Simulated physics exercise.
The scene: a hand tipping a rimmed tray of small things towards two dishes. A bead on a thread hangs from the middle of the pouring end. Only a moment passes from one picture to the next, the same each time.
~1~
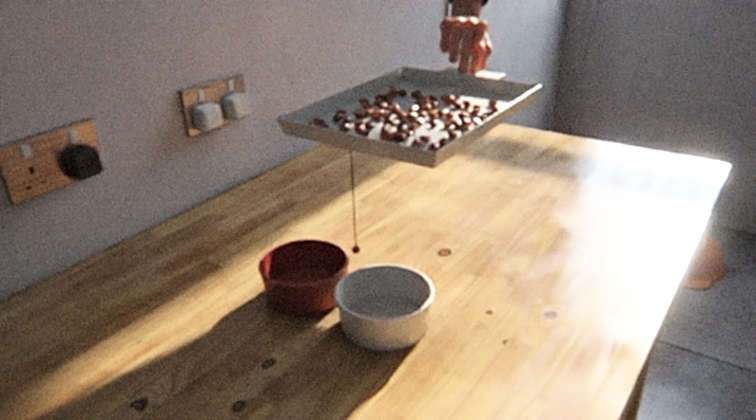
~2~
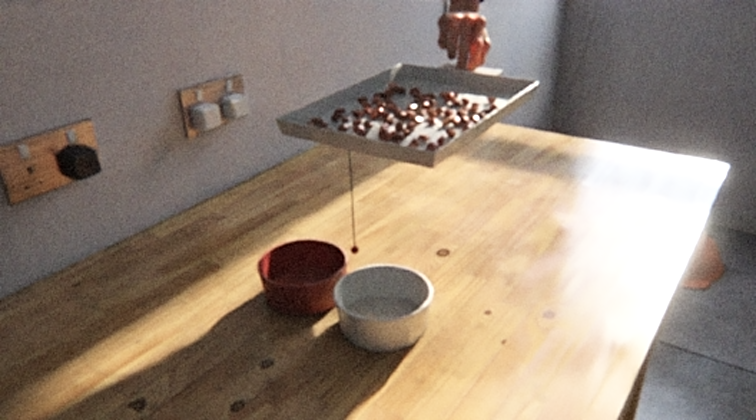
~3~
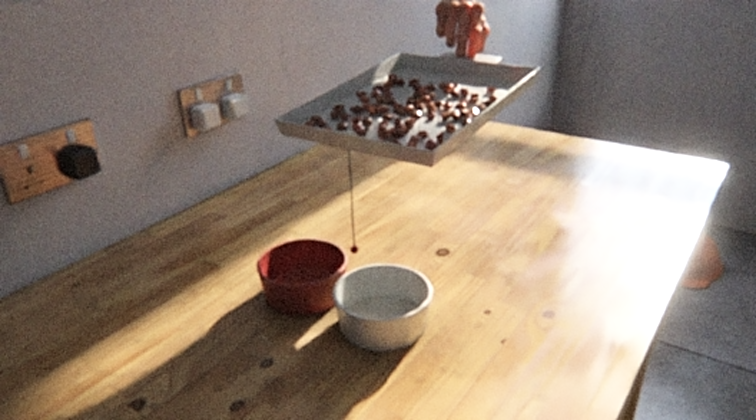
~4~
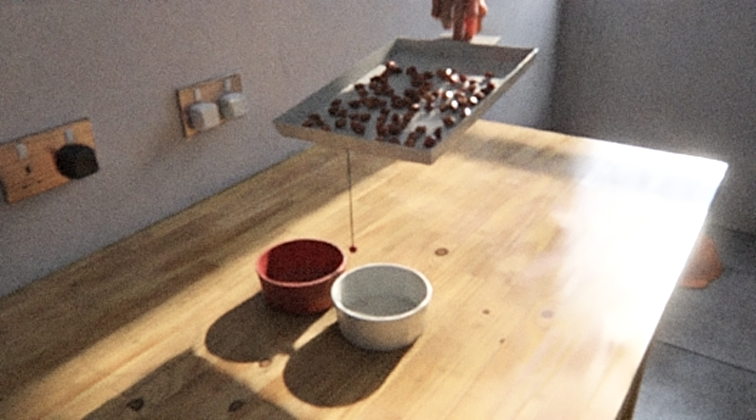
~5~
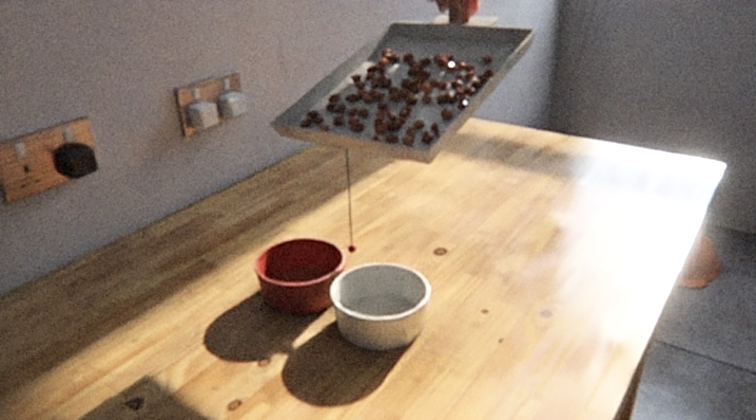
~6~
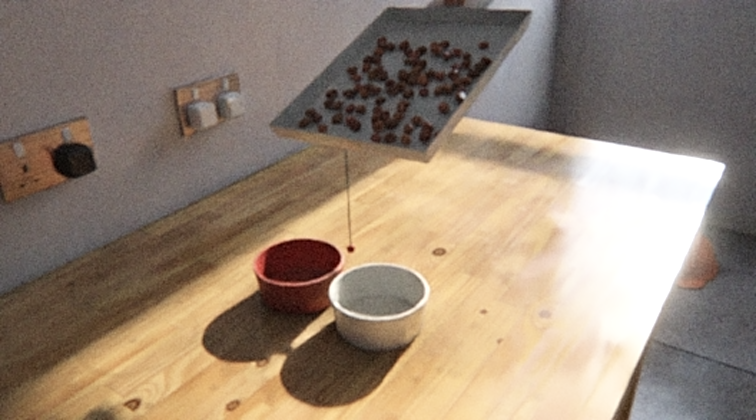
A hand raises the far end of a rimmed tray of small reddish-brown pieces, tilting it steadily more steeply toward the viewer above a red dish and a white dish on a wooden table, while the pieces stay scattered across it.
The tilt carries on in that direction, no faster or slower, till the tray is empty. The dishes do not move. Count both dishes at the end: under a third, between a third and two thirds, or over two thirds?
Together they catch more than two thirds.
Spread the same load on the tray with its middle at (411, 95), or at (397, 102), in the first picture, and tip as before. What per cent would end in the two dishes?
The first gives 50 %, the second 70 %.
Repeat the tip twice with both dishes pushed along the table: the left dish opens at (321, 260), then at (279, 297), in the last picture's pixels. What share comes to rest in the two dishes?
Roughly 50 per cent, and 20 per cent.
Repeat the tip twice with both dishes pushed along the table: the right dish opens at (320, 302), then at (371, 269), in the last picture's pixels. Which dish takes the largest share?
In turn: The right dish; the left one.
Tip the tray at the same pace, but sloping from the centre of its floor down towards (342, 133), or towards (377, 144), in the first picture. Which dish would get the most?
The first try: The left-hand dish. The second: The right dish.
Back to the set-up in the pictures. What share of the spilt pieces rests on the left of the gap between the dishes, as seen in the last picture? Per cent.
Some 80 per cent.
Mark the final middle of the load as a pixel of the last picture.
At about (301, 290).
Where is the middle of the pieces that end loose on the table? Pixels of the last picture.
Around (265, 350).
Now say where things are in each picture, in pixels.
The first picture shows corners of the pouring end near (282, 118) and (434, 150), level; middle of the load near (411, 117), bits of crushed brick; left dish near (276, 295); right dish near (357, 329); bead on its thread near (356, 249).
The second picture shows corners of the pouring end near (280, 118) and (433, 150), level; middle of the load near (409, 115).
The third picture shows corners of the pouring end near (279, 119) and (431, 149), tipped barely, lowest at the left corner; middle of the load near (409, 110).
The fourth picture shows corners of the pouring end near (277, 120) and (429, 149), tipped a little, lowest at the left corner; middle of the load near (406, 102).
The fifth picture shows corners of the pouring end near (275, 121) and (427, 148), tipped clearly, lowest at the left corner; middle of the load near (404, 94).
The sixth picture shows corners of the pouring end near (274, 123) and (424, 148), tipped clearly, lowest at the left corner; middle of the load near (401, 86); left dish near (270, 294); right dish near (351, 328).
Shortly afterwards, tray tipped steeply; the bulk on the tray; a little in the air.
Next, tray tipped past a quarter turn; near a quarter on the tray; only a few in the right dish; near a third in the left dish; a little outside both; near a quarter in the air.
Some moments later, tray tipped past a quarter turn; near a quarter in the right dish; near two thirds in the left dish; near a quarter outside both.
In the end, tray tipped past a quarter turn; near a quarter in the right dish; near two thirds in the left dish; near a quarter outside both.
